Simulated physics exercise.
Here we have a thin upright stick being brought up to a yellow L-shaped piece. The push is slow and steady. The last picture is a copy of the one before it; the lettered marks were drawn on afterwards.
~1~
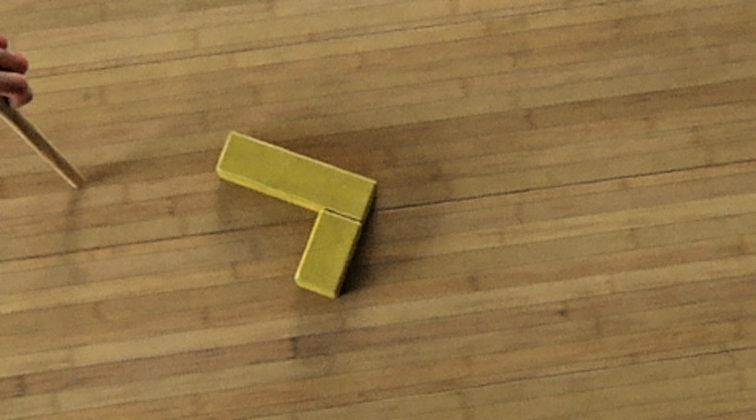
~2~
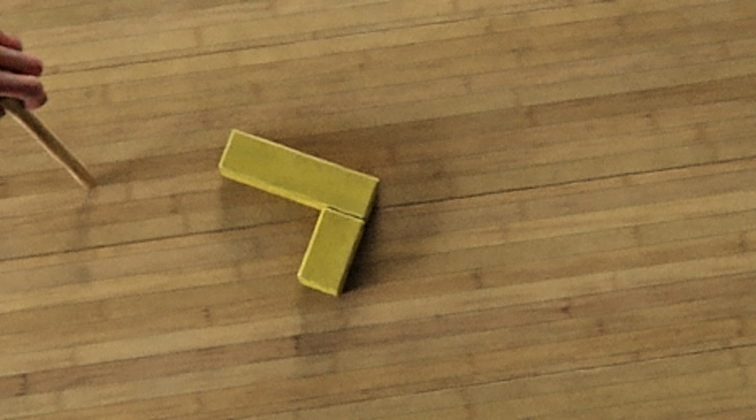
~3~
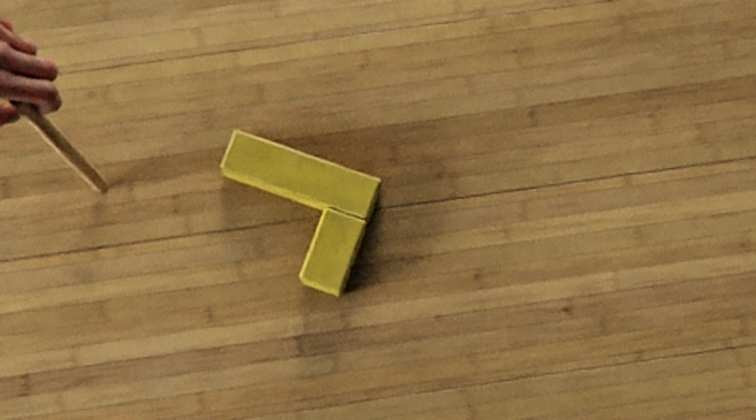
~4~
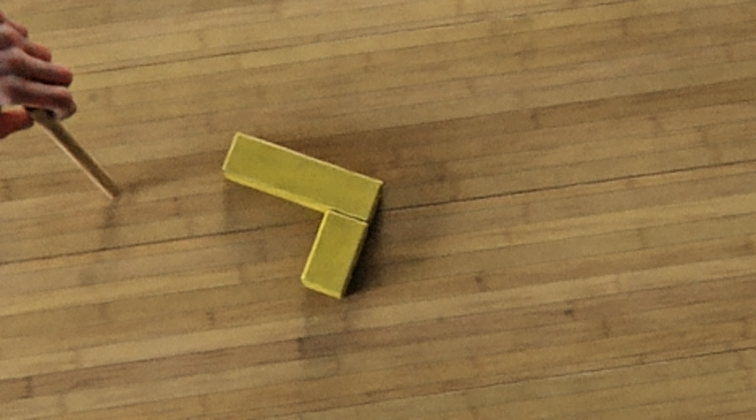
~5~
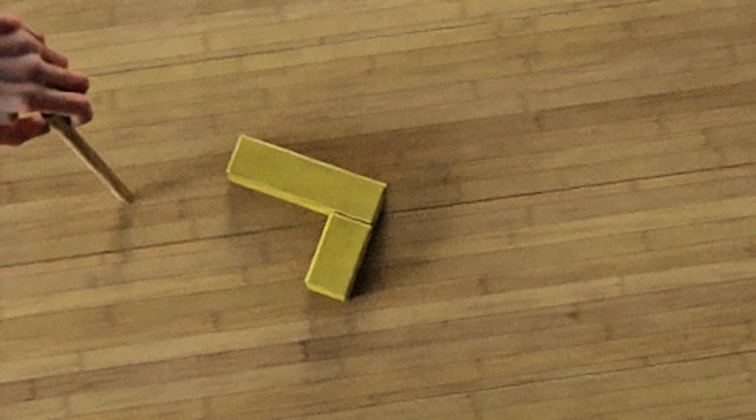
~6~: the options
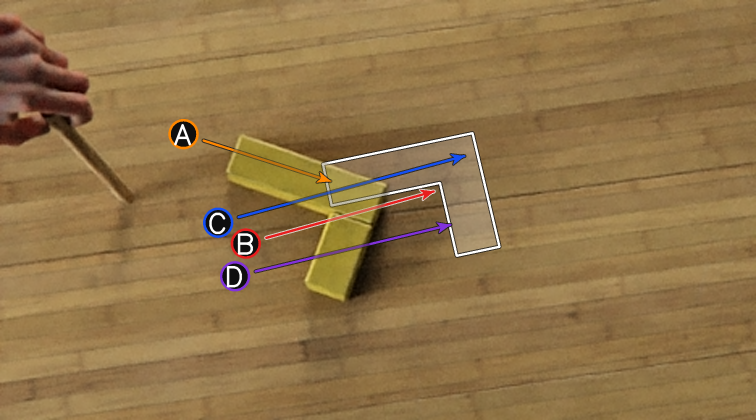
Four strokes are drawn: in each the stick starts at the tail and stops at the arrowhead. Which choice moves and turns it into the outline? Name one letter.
B.
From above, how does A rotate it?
On that stroke, clockwise.
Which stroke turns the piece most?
That is D.
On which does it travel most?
Stroke C.
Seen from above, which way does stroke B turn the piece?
On that stroke, anticlockwise.
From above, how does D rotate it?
Anticlockwise.
On the marked copy, A from (204, 141) to (331, 181); B from (266, 238) to (434, 191); C from (238, 217) to (464, 156); D from (255, 271) to (450, 225).
Taking B. A third of the way, foot of the stick (328, 222), piece (311, 179).
Two thirds of the way, foot of the stick (389, 204), piece (362, 169).
When it is over, foot of the stick (434, 192), piece (402, 162); it fills the outline.
As for the rest, A leaves the piece out of the outline, at (391, 233); C leaves the piece out of the outline, at (490, 126); D leaves the piece out of the outline, at (374, 204).
